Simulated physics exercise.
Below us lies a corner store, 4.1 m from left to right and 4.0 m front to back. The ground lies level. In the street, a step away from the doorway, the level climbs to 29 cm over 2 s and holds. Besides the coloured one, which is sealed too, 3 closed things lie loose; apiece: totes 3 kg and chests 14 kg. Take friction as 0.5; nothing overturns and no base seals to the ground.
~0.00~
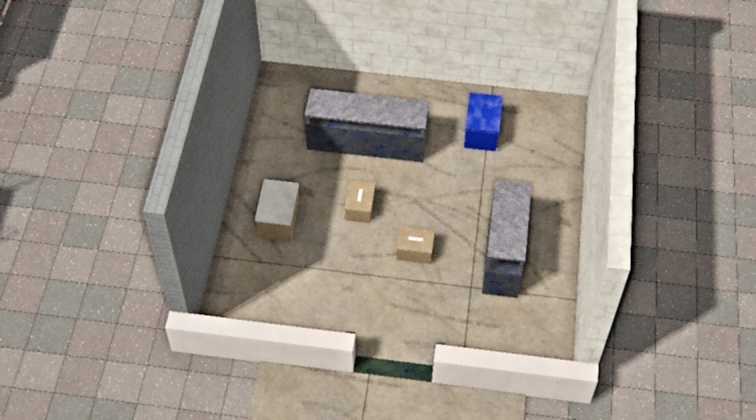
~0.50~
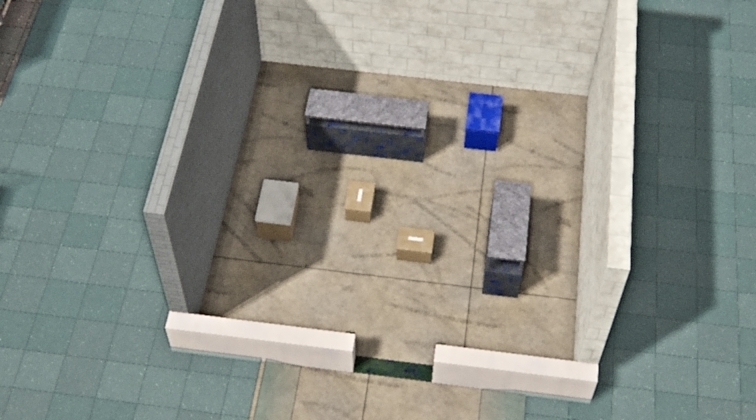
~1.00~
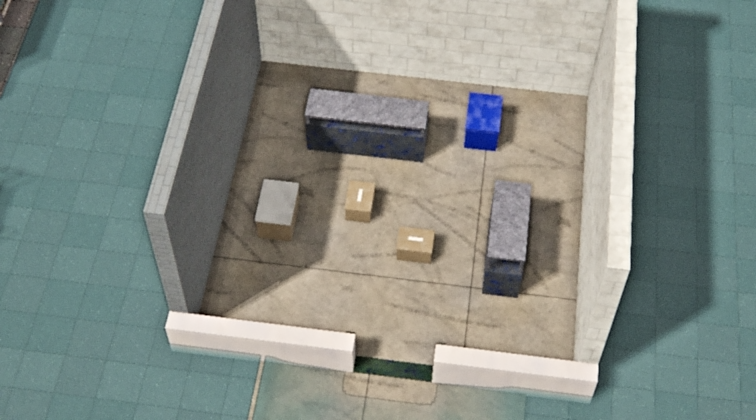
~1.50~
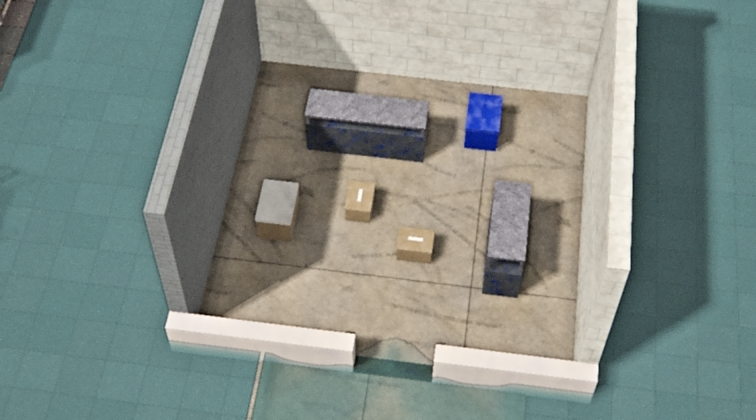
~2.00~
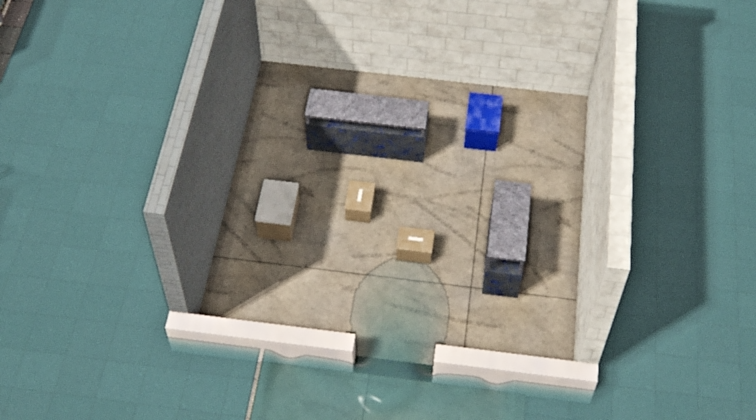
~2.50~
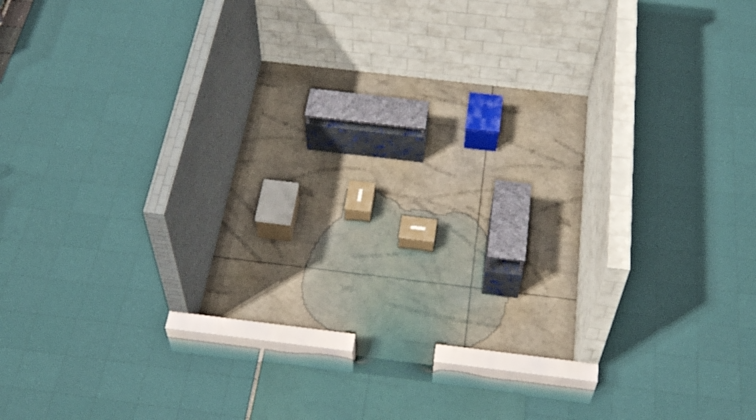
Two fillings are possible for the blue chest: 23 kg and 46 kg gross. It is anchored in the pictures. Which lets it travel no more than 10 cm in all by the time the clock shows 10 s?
I expect that only the higher weight holds it.
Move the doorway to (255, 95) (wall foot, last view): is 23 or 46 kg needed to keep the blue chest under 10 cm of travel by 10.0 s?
Then neither weight holds it.
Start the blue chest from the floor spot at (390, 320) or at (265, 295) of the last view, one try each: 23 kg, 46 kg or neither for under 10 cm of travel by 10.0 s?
In that order: Neither holds; either load holds.
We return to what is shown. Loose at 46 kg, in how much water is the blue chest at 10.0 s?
About 16 cm.
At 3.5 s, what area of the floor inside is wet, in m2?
Roughly 8.5 m2.
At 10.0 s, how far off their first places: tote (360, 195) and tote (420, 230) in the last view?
In turn: 150 cm, 250 cm.
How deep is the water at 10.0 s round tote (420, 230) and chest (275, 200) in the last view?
Roughly 14 and 8 cm.
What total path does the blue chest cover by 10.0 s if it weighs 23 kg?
About 250 cm.
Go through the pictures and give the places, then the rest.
The blue chest at (484, 112) rests on the ground; water covers 0.0 m2; 0 of 4 have shifted, in the first picture.
The blue chest at (484, 112) rests on the ground; water covers 0.0 m2; 0 of 4 have shifted, in the second picture.
The blue chest at (484, 112), on the bottom; 0.0 m2 under water; 0 of 4 have shifted, in the third picture.
The blue chest at (484, 112), on the bottom; water covers 0.1 m2; 0 of 4 have shifted, in the fourth picture.
The blue chest at (484, 112), on the bottom; water covers 1.1 m2; 0 of 4 have shifted, in the fifth picture.
The blue chest at (484, 112) rests on the ground; 3.4 m2 under water; 1 of 4 have shifted, in the sixth picture.
After 3.5 s the blue chest would be 1 cm from its start with 23 kg and 0 cm from its start with 46 kg; 5 cm of water round it then.
After 4.5 s the blue chest would be 28 cm from its start with 23 kg and 0 cm from its start with 46 kg; 5 cm of water round it then.
After 7.0 s the blue chest would be 49 cm from its start with 23 kg and 0 cm from its start with 46 kg; 10 cm of water round it then.
After 10.0 s the blue chest would be 183 cm from its start with 23 kg and 0 cm from its start with 46 kg; 16 cm of water round it then.
